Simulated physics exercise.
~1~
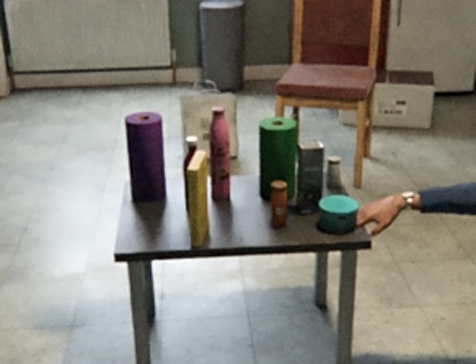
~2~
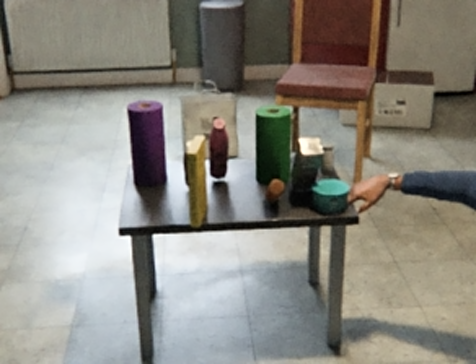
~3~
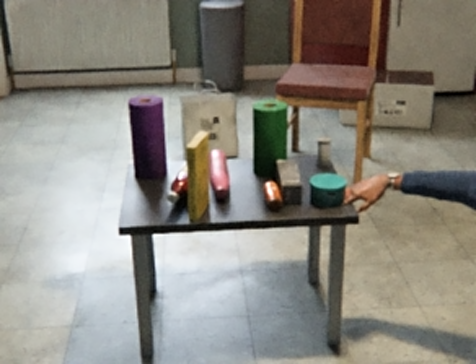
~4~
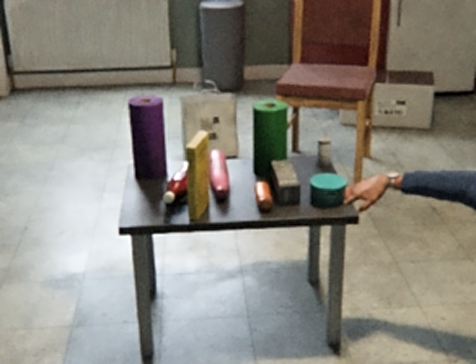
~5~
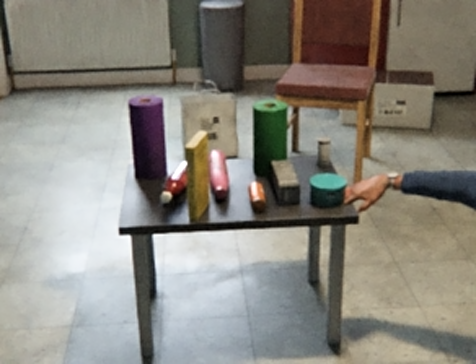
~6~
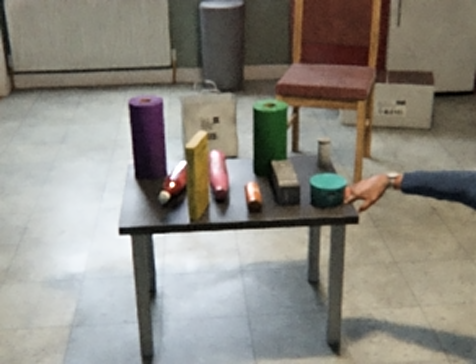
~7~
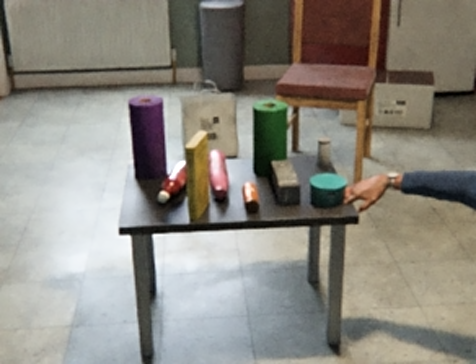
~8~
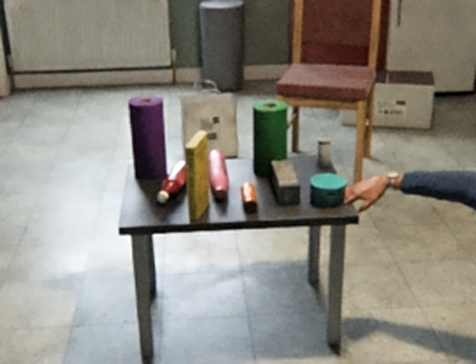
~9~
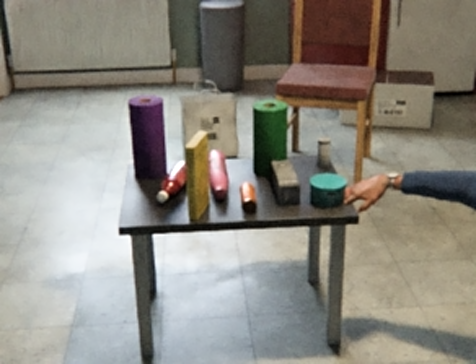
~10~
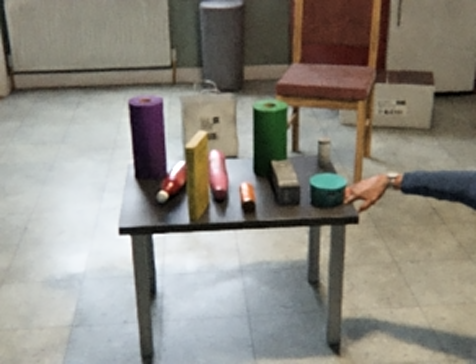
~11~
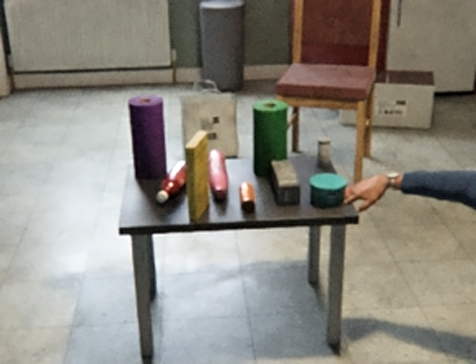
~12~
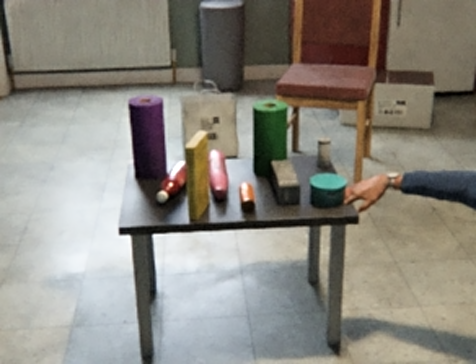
We see a hand at the right edge of a small table jerk it away from us, toppling the pink and red bottles, orange shaker and grey carton. The shaker rolls slightly left before settling, while the purple and green rolls, yellow book, white shaker and turquoise tub stay upright.
